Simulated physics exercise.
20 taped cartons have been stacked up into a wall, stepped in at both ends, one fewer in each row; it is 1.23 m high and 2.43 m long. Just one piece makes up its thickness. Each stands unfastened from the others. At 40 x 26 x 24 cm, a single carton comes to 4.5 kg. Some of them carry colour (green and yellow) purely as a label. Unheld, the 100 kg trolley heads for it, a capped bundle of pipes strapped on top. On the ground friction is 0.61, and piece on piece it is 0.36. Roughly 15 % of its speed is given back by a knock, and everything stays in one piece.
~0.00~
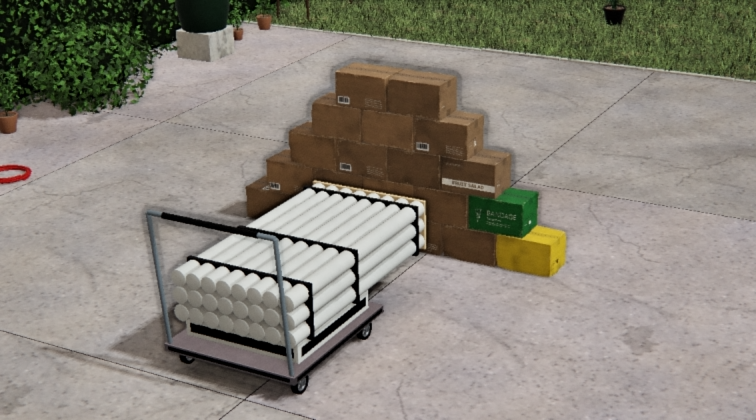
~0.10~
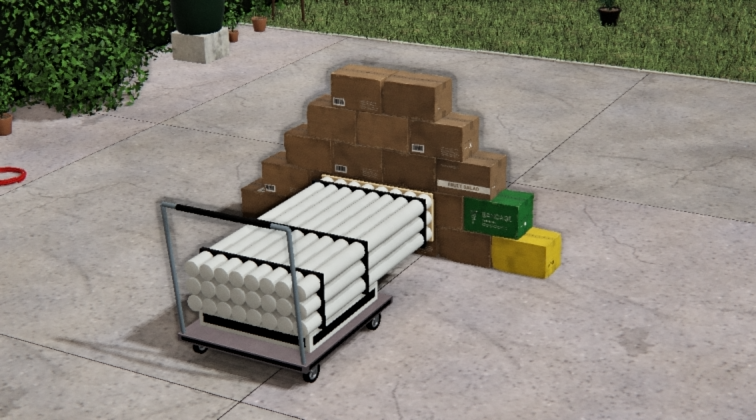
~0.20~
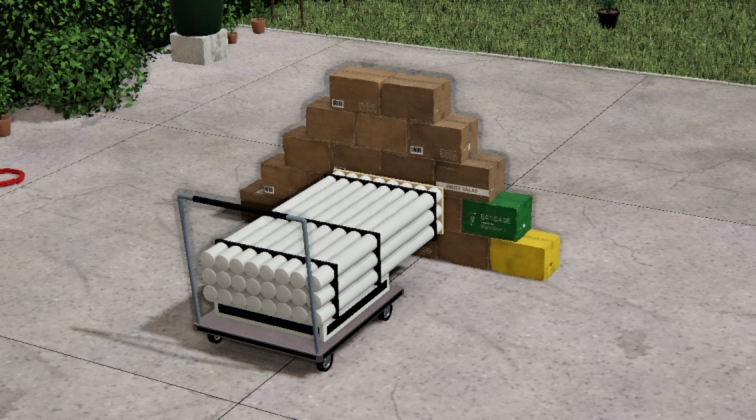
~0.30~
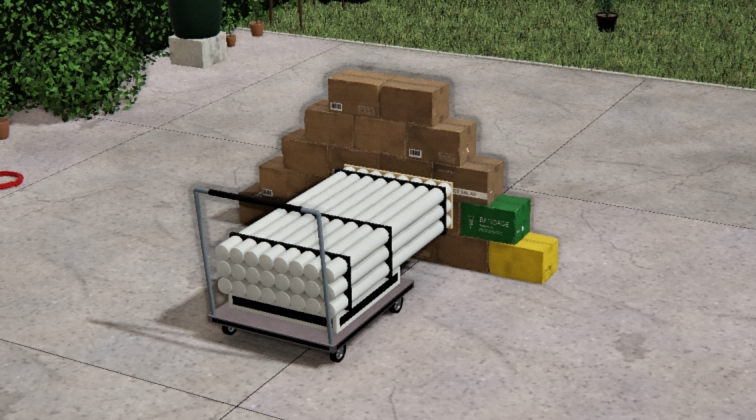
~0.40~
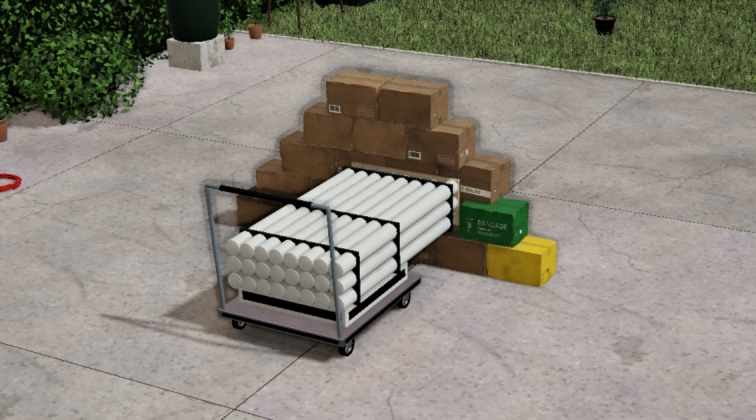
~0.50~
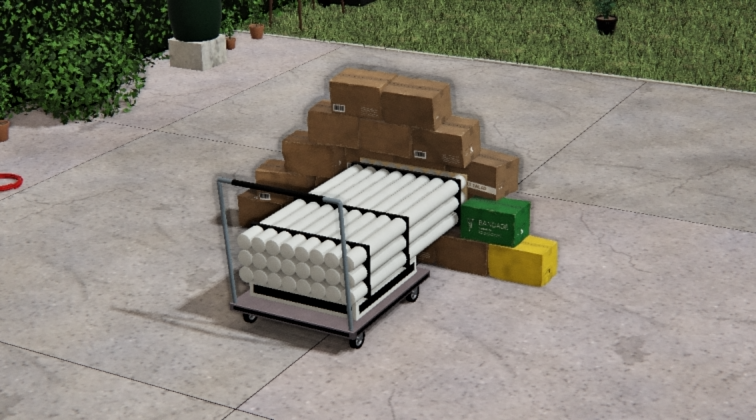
A trolley loaded with white tubes rolls forward across the paving toward a stepped wall of brown cartons with one green and one yellow at its right end, then its load pushes into the wall, slightly shifting and tilting some cartons.
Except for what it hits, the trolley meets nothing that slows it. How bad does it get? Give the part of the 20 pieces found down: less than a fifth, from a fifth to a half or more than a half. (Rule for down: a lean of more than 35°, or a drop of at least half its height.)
Of the lot, the part is beyond one half.
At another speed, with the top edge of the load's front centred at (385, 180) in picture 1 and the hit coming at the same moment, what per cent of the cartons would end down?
I'd say some 60 per cent end up down.
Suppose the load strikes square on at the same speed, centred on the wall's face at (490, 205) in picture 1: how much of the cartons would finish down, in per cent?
40 per cent.
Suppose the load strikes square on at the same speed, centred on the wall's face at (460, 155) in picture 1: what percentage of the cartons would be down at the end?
20 percent.
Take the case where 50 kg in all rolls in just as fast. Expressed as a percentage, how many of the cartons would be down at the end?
Estimate: Near 60 per cent down.
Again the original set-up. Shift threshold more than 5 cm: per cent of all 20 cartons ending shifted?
80 % shifted.
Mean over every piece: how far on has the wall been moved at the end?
Average: Roughly 45 cm.
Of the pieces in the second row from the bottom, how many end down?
3 in total.
After 0.76 s, load 41 cm past the wall's line, still rolling; 5 of the 20 cartons down.
After 1.20 s, load 67 cm past the wall's line, still rolling; 12 of the 20 cartons down.
In the end (2.7 s), load 74 cm past the wall's line, stopped; 12 of the 20 cartons down; green carton unmoved; yellow carton unmoved. That is 60 per cent. From the last view, middles, green carton near (498, 220), yellow carton near (523, 259).
